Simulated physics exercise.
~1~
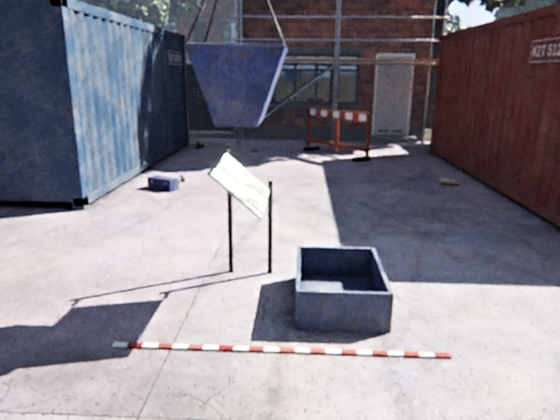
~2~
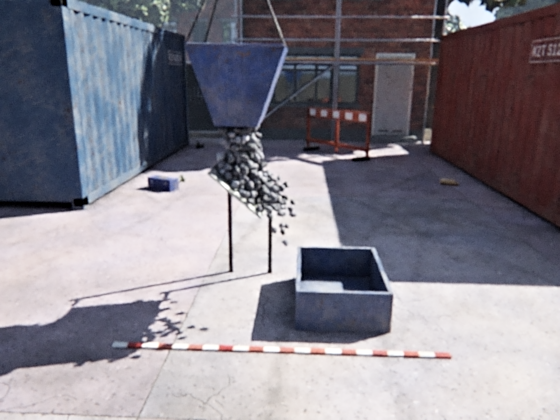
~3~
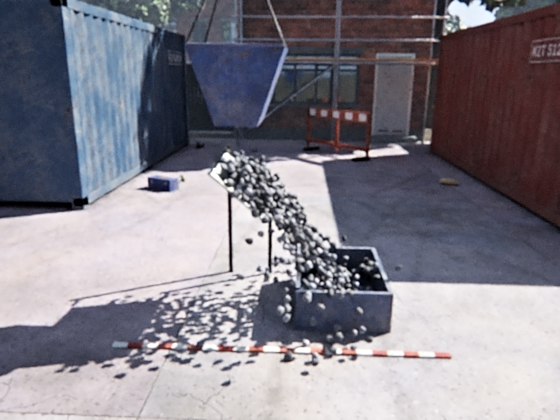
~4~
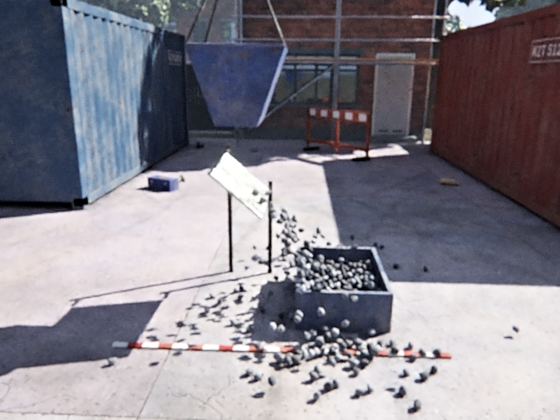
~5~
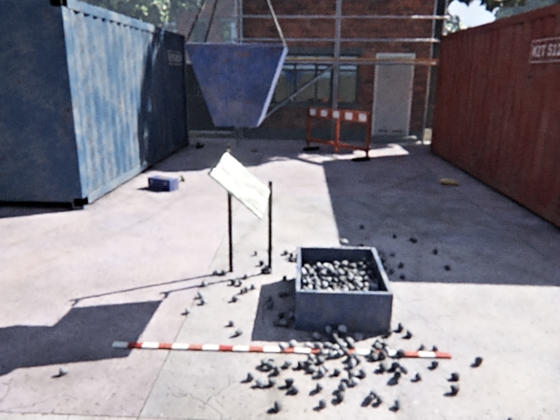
A blue hopper drops grey stones down a sloping plate, mostly into a bin below.
